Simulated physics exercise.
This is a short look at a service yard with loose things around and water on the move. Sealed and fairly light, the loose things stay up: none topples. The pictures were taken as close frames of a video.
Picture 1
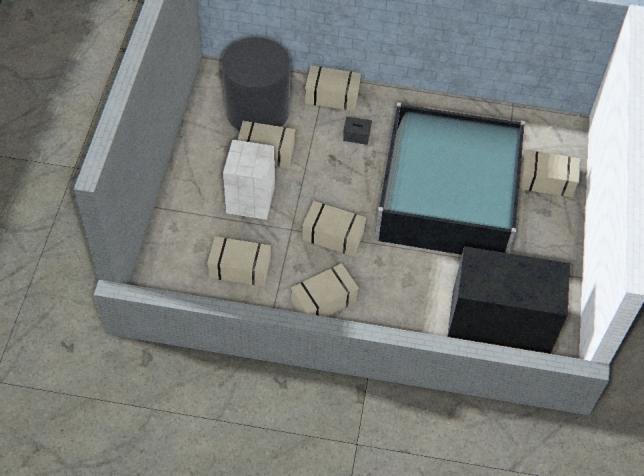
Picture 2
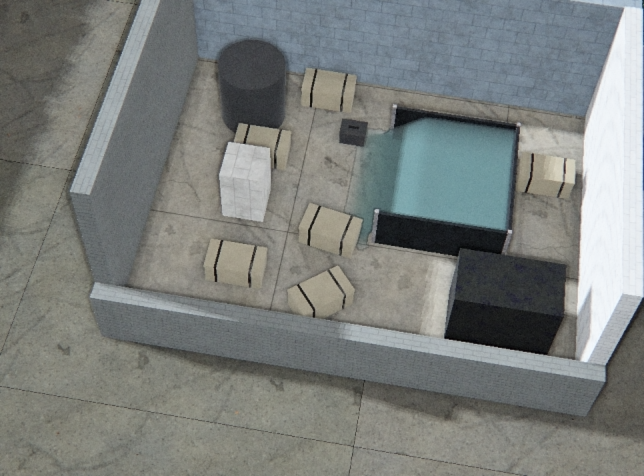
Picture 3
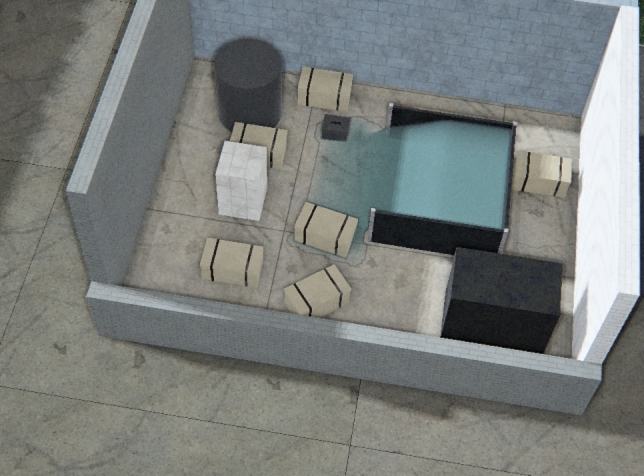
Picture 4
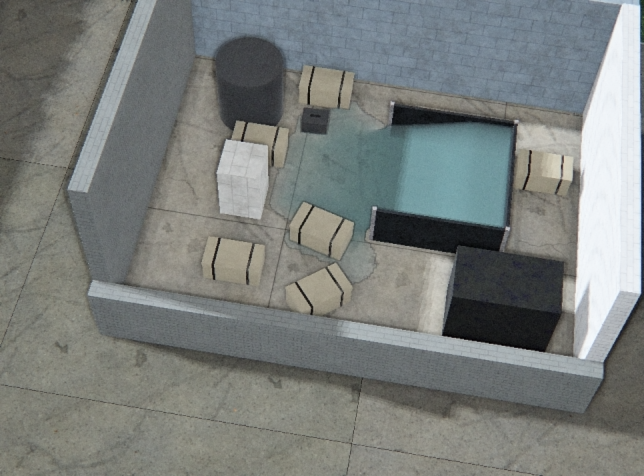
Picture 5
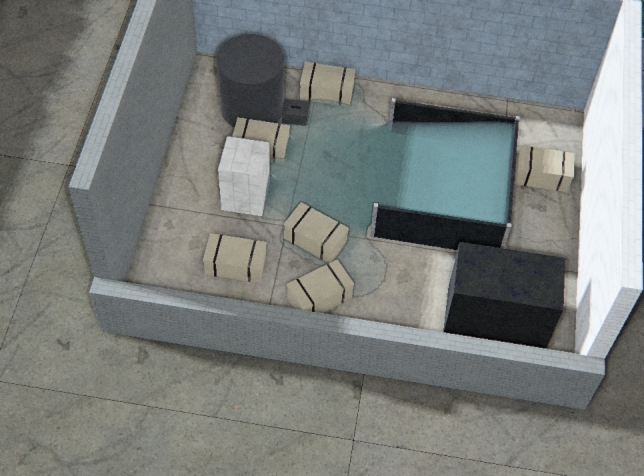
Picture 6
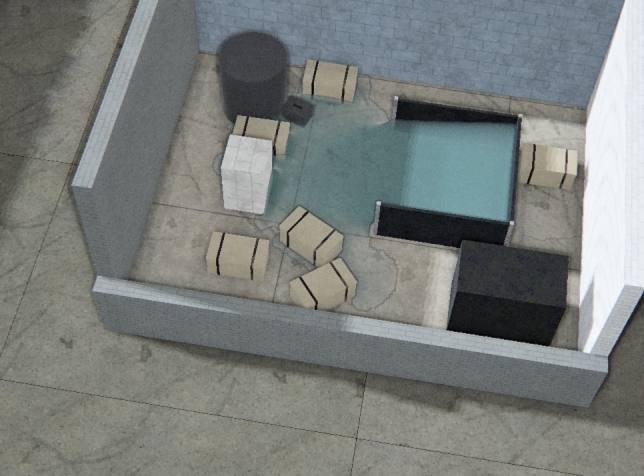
A teal pool of water in a black-sided tank stands out in a walled yard with a paved floor, seen from high above. Beige strapped crates, a white block and a dark grey cylinder sit to its left, with a black box in front. The tank's left side opens and water spreads leftward, carrying a small dark box toward the cylinder, then nudging and turning one crate, as the camera sways slightly.
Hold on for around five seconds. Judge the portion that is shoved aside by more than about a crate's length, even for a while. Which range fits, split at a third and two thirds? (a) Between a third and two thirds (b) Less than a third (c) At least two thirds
The answer is c.
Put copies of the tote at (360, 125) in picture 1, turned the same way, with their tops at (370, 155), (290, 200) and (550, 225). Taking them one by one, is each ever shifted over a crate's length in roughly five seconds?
Item by item: Goes the distance, goes the distance, remains in place.
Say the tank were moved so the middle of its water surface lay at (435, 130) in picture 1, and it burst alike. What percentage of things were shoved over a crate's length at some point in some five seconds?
I'd put it close to 90 percent.
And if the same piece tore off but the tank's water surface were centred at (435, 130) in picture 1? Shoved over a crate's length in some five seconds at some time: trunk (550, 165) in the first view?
From the way the scene plays out, it travelled less.
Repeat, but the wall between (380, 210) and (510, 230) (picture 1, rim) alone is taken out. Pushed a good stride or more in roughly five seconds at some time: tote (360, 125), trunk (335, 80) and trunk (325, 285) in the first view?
In turn: Stayed within it, stayed within it, moved that far.
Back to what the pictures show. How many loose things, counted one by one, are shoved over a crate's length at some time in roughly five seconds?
6 in all.
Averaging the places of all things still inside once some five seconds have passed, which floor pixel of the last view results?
Their average sits at about pixel (378, 199).
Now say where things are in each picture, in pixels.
The first frame shows a tote at (358, 126) rests on the ground; a trunk at (334, 221), on the bottom; 0 of 7 have shifted.
The second frame shows a tote at (354, 128), on the bottom; a trunk at (331, 223), on the bottom; 0 of 7 have shifted.
The third frame shows a tote at (336, 123) rests on the ground, close to its start; a trunk at (326, 222), on the bottom; 1 of 7 have shifted.
The fourth frame shows a tote at (315, 116), on the bottom, a stride from its start; a trunk at (322, 224) rests on the ground, close to its start; 2 of 7 have shifted.
The fifth frame shows a tote at (296, 107), on the bottom, a stride from its start; a trunk at (316, 226) rests on the ground, close to its start; 2 of 7 have shifted.
The sixth frame shows a tote at (298, 107) rests on the ground, a stride from its start; a trunk at (311, 231) rests on the ground, a stride from its start; 2 of 7 have shifted.
A moment on, 2 of 7 are well off their spots; 1 afloat.
Next, 4 of 7 are well off their spots; 3 afloat.
Later, 6 of 7 are well off their spots; 4 afloat.
In the end, 6 of 7 are well off their spots, and 6 have been at some point; 5 afloat.
